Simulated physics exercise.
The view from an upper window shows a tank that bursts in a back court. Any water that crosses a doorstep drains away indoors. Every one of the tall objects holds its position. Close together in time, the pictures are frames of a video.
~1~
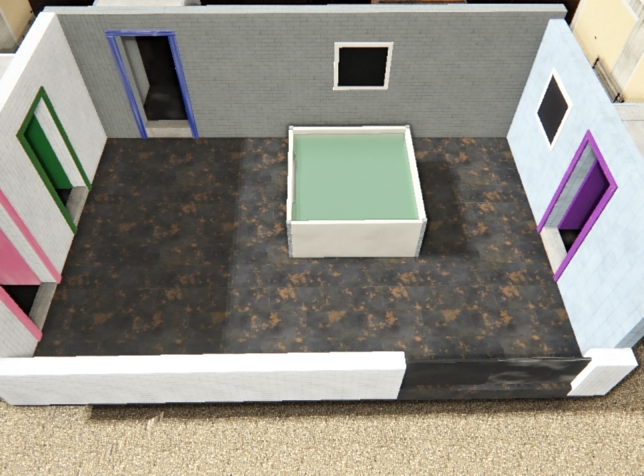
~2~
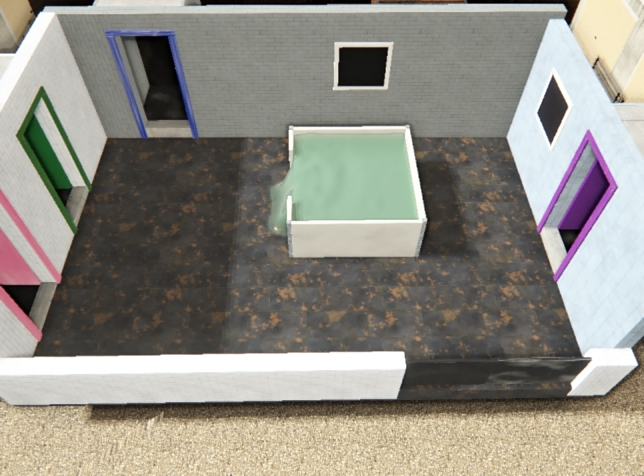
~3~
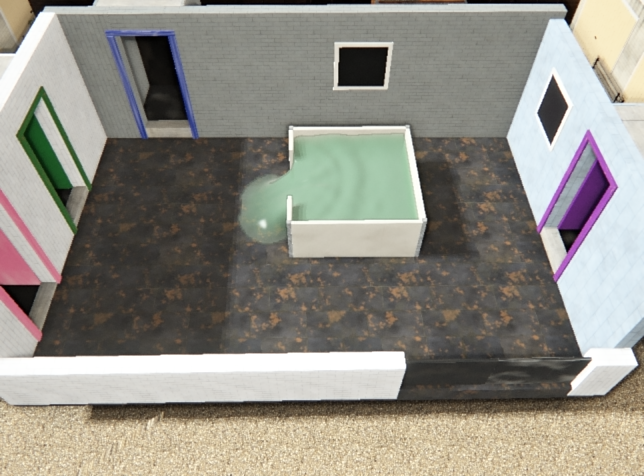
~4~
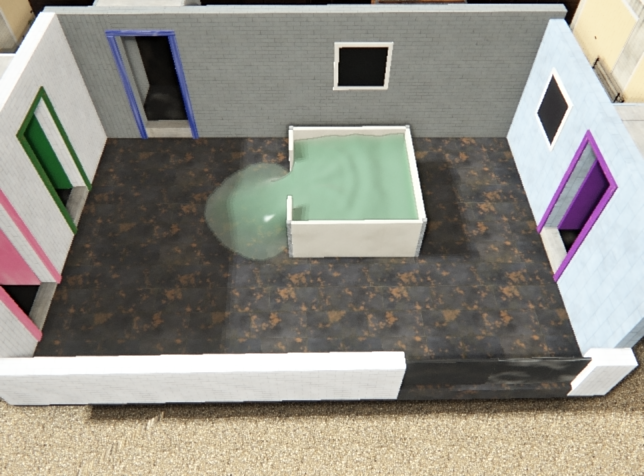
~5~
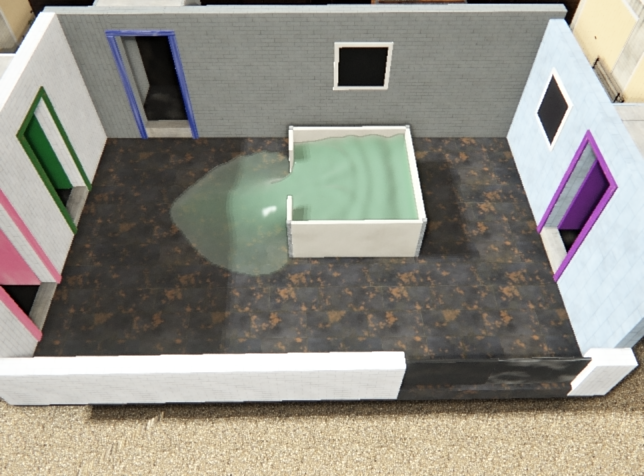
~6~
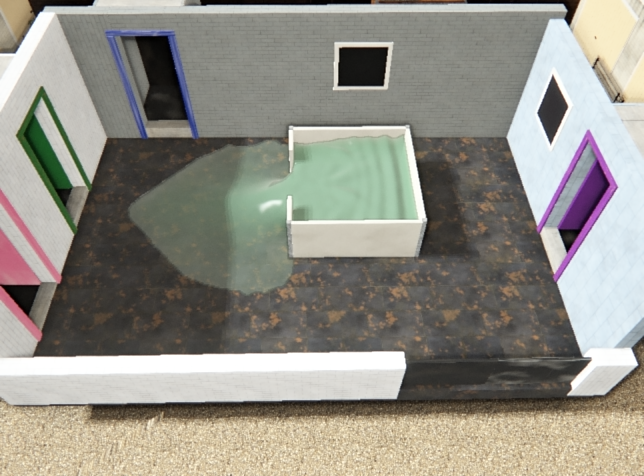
Green water pouring through a gap in the tank's left side and spreading leftward across the dark floor of a walled court.
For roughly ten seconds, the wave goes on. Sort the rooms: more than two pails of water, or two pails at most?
Green door - more than two pails; blue door - two pails at most; purple door - two pails at most; pink door - more than two pails.
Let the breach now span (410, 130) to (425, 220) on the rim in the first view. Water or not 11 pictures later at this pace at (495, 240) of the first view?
Answer: Wet.
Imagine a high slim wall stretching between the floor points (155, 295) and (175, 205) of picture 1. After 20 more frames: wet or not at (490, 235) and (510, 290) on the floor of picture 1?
As listed: Not flooded, free of water.
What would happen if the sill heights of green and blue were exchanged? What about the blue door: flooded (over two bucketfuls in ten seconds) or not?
The blue door surpasses the threshold, I think.
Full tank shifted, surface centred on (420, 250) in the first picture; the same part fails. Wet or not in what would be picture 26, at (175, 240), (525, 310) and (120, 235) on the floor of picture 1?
Spot one is touched, spot two is not touched, spot three is touched.
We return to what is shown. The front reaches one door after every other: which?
I'd go with the purple door.
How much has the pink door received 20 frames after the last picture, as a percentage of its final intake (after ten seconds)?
Some 30 per cent.
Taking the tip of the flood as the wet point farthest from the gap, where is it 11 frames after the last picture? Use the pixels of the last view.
Farthest reach: (26, 379).
A moment on, water covers 40 % of the floor; the green door over two buckets in, the blue door wet at the sill, nothing in, the purple door not reached, the pink door not reached.
Next, water covers 45 % of the floor; the green door far over two buckets in, the blue door wet at the sill, nothing in, the purple door not reached, the pink door over two buckets in.
Then, water covers 45 % of the floor; the green door far over two buckets in, the blue door wet at the sill, nothing in, the purple door not reached, the pink door over two buckets in.
Later, water covers 70 % of the floor; the green door far over two buckets in, the blue door wet at the sill, nothing in, the purple door not reached, the pink door far over two buckets in.
In the end, water covers 95 % of the floor; the green door far over two buckets in, the blue door wet at the sill, nothing in, the purple door wet at the sill, nothing in, the pink door far over two buckets in.
